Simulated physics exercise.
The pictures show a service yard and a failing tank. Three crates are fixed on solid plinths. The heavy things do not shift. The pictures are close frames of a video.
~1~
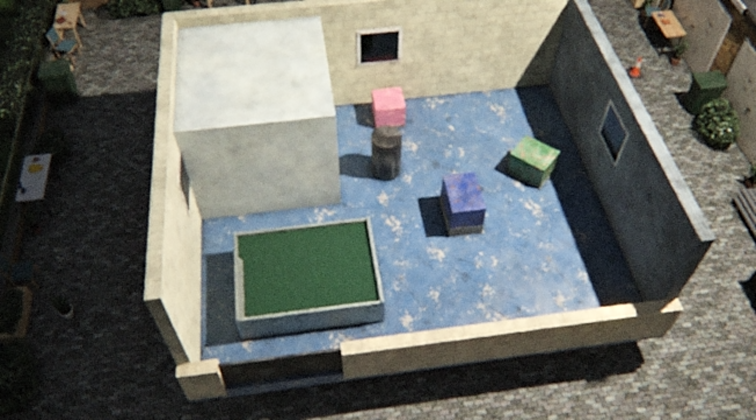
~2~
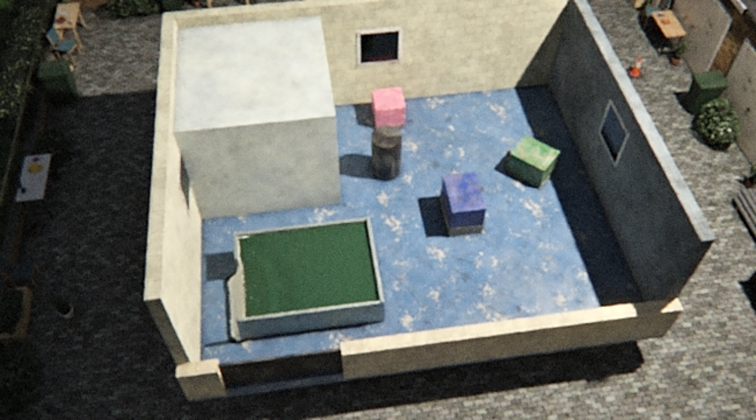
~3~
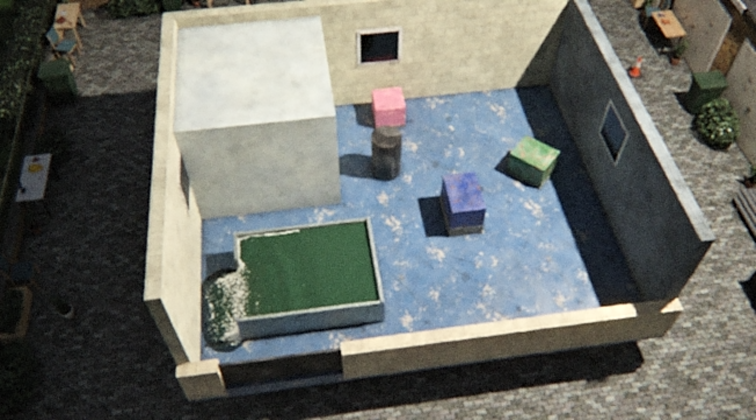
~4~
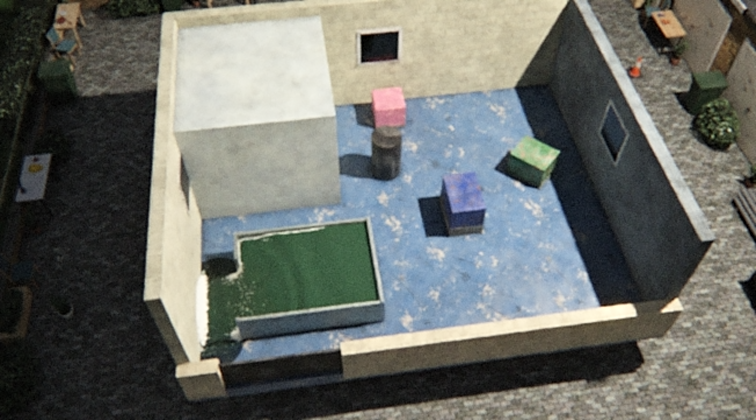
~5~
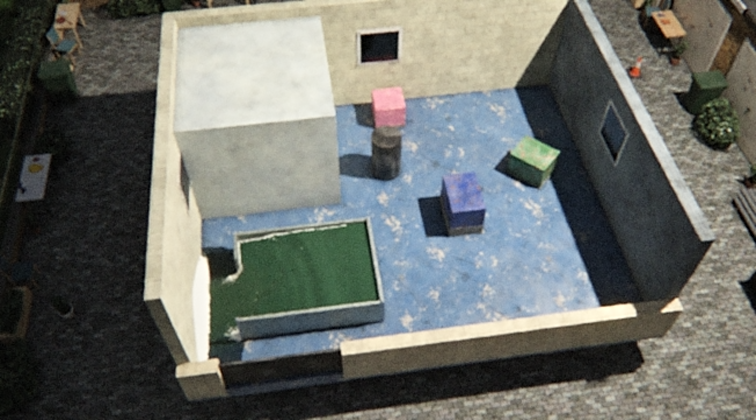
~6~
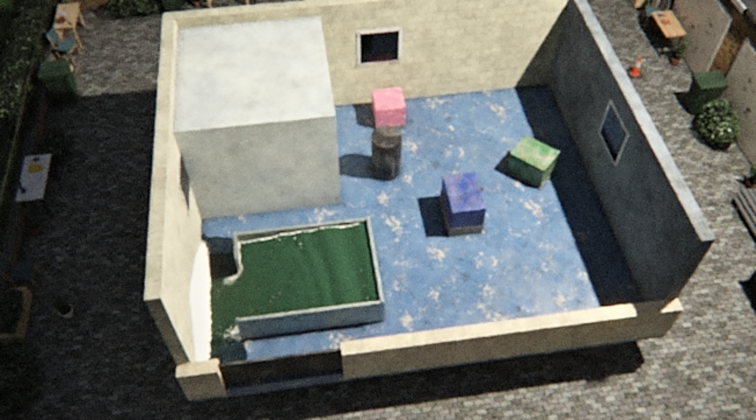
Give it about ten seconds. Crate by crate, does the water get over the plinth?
In the end: The green crate is soaked; the blue crate keeps dry; the pink crate keeps dry.
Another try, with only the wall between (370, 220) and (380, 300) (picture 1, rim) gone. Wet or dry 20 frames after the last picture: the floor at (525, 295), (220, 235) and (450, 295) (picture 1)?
In that order: Flooded, dry, under water.
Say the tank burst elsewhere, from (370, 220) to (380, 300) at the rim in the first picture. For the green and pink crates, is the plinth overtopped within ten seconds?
My reading: Green crate ends up wet, pink crate takes water.
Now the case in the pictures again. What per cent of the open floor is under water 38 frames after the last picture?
About 75 per cent.
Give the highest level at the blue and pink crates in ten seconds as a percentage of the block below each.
In turn 70 and 40 per cent.
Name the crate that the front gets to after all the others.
The pink-painted one.
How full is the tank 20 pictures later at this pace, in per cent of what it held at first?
Some 44 per cent.
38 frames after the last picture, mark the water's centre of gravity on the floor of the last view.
Close to (365, 268).
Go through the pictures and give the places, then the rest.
In the first picture, still water in the tank at (307, 269).
In the second picture, the front is at a hidden place, out from the gap at (242, 301).
In the third picture, the front is at (211, 280), out from the gap at (243, 302).
In the fourth picture, the front is at (201, 268), out from the gap at (243, 302).
In the fifth picture, the front is at (202, 254), out from the gap at (243, 302).
In the sixth picture, the front is at (202, 237), out from the gap at (243, 302).
A moment on, water covers 10 % of the floor; the green crate not reached, the blue crate not reached, the pink crate not reached.
Next, water covers 20 % of the floor; the green crate not reached, the blue crate not reached, the pink crate not reached.
Then, water covers 40 % of the floor; the green crate not reached, the blue crate water round its plinth, the pink crate not reached.
Later, water covers 75 % of the floor; the green crate water round its plinth, the blue crate water round its plinth, the pink crate not reached.
In the end, water covers 90 % of the floor; the green crate was topped, the blue crate stayed above the water, the pink crate stayed above the water.
